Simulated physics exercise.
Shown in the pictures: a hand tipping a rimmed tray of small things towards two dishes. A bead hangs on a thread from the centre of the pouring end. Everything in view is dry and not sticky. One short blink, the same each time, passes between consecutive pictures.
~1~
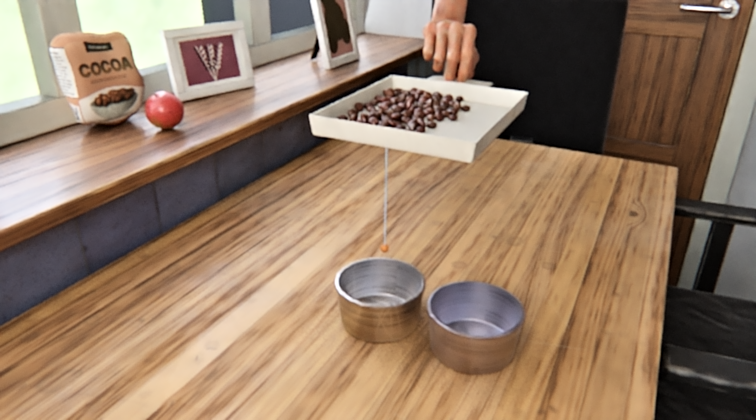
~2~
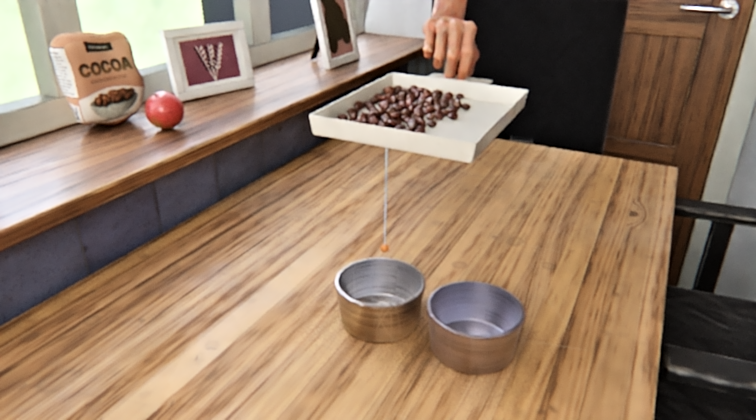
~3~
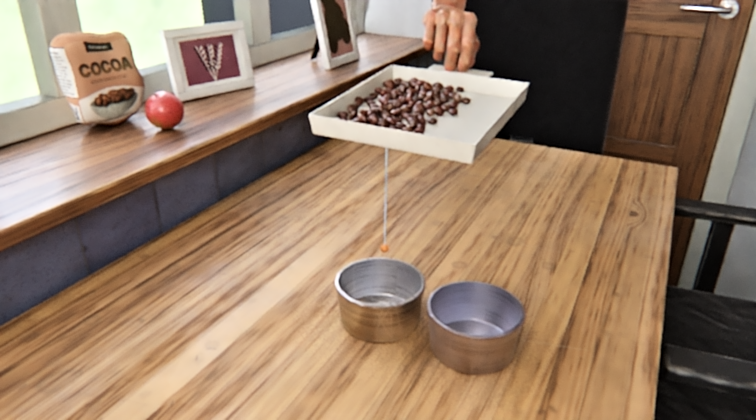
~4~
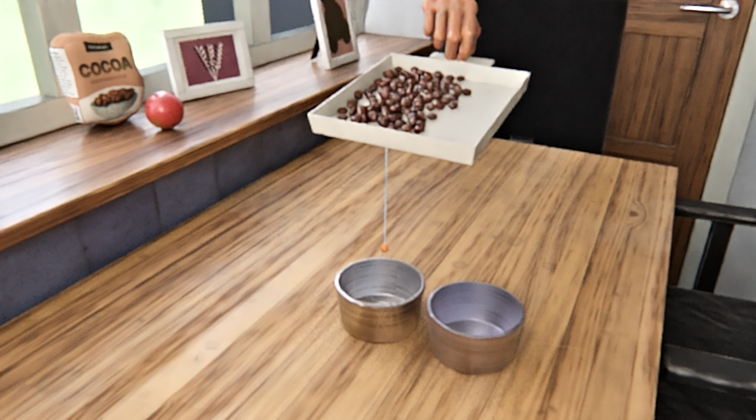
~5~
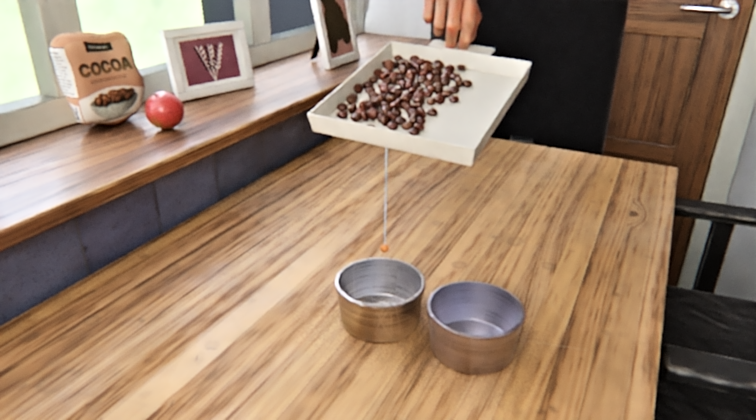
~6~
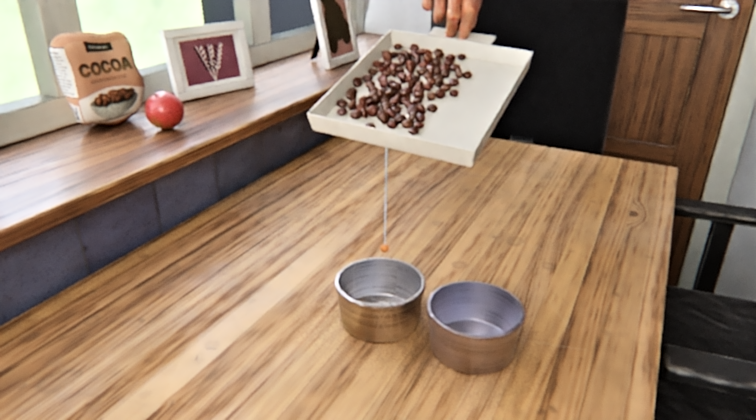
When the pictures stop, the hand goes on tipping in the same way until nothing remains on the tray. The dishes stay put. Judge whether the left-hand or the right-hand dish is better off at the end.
The left-hand dish is better off.
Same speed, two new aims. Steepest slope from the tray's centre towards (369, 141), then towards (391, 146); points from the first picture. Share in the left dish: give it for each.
About 20 %, then 40 %.
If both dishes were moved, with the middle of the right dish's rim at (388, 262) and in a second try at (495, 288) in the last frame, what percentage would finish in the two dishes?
You'd see roughly 10 per cent first and roughly 20 per cent second.
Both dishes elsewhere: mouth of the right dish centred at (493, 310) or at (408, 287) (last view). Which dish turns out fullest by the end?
Place 1 - the dish at left; place 2 - the dish at right.
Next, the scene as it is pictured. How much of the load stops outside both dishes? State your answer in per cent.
Result: Near 30 % of the load.
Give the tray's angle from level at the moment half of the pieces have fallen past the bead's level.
Roughly 110 degrees.
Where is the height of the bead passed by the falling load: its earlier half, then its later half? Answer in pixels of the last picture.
It passes near (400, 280) first and then near (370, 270).
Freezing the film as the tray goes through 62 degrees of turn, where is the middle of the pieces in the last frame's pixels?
Around (391, 127).
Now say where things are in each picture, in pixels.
Corners of the pouring end at (313, 115) and (473, 141), level; middle of the load at (409, 105), flat chocolate drops; left dish at (360, 319); right dish at (459, 350); bead on its thread at (385, 248), in the first frame.
Corners of the pouring end at (313, 115) and (473, 142), level; middle of the load at (409, 103), in the second frame.
Corners of the pouring end at (312, 114) and (473, 143), tipped barely, lowest at the right corner; middle of the load at (409, 99), in the third frame.
Corners of the pouring end at (312, 114) and (473, 145), tipped a little, lowest at the right corner; middle of the load at (409, 92), in the fourth frame.
Corners of the pouring end at (311, 113) and (472, 147), tipped a little, lowest at the right corner; middle of the load at (409, 85), in the fifth frame.
Corners of the pouring end at (311, 113) and (472, 149), tipped clearly, lowest at the right corner; middle of the load at (409, 78); left dish at (360, 319); right dish at (459, 350), in the sixth frame.
Soon, tray tipped steeply; nearly all on the tray; a small part in the air.
A while on, tray tipped past a quarter turn; about half on the tray; a small part in the right dish; a small part in the left dish; a small part outside both; about a quarter in the air.
Towards the end, tray tipped past a quarter turn; about a quarter in the right dish; about half in the left dish; about a quarter outside both.
Finally, tray tipped past a quarter turn; about a quarter in the right dish; about half in the left dish; about a quarter outside both.
